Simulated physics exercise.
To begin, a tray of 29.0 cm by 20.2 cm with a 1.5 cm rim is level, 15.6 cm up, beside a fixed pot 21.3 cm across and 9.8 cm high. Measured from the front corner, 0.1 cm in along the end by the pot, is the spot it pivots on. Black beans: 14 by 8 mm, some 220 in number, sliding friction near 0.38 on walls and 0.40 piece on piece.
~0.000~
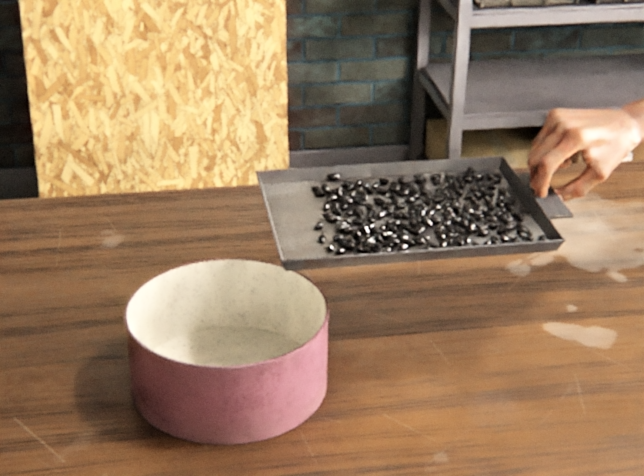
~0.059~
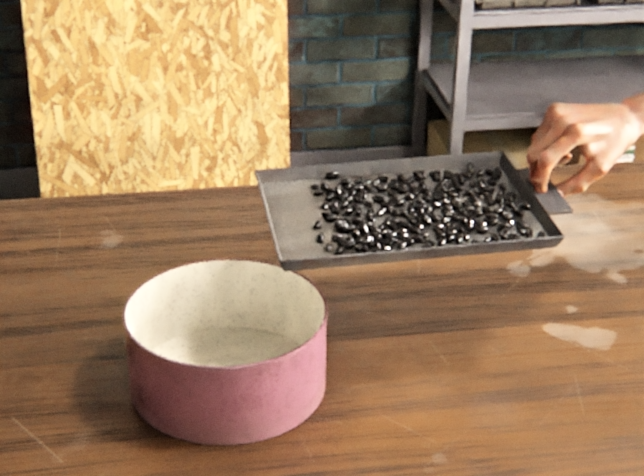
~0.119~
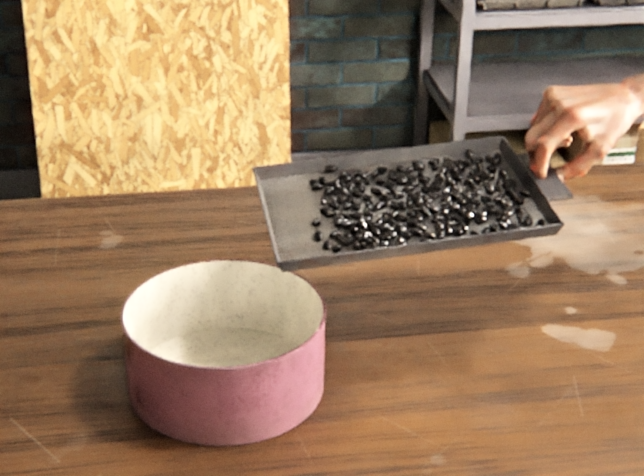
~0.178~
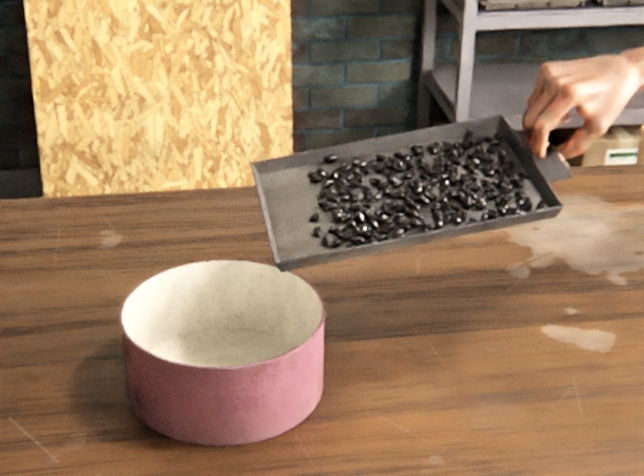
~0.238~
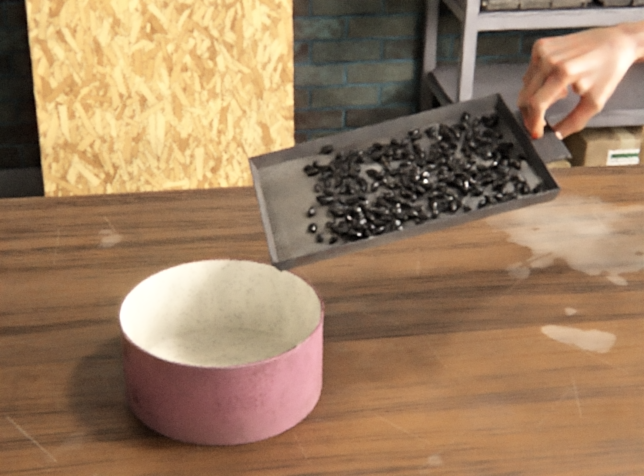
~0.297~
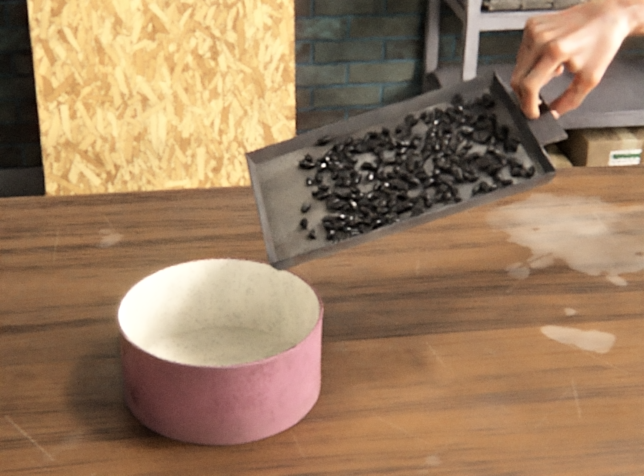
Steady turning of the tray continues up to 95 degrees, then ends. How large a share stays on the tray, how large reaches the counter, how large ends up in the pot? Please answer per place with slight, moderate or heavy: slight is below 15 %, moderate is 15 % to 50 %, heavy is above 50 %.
Per place: Tray slight, counter slight, pot heavy.
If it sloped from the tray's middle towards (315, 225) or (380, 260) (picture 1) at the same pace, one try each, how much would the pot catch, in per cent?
Estimate: Some 70 % and some 45 % respectively.
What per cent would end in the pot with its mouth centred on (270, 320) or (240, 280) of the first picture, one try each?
Try one: ~ 95 %; try two: ~ 70 %.
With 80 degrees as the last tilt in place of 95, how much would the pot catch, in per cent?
It would be near 100 per cent.
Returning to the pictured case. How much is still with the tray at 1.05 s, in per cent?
It comes to near 20 per cent.
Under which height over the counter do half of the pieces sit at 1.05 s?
Some 2 cm above the counter.
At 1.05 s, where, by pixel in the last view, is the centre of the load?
(213, 385) or thereabouts.
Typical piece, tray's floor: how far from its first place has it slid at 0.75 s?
Around 15 centimetres.
Then, at 0.75 s, tilt 55 degrees; the tray holds 85 %, the pot 0 %.
After 1.05 s, tilt 79 degrees; the tray holds 20 %, the pot 75 %.
After 1.45 s, tilt 95 degrees; the tray holds 0 %, the pot 100 %.
In the end, at 1.9 s, tray 0 %, counter 0 %, pot 100 %.
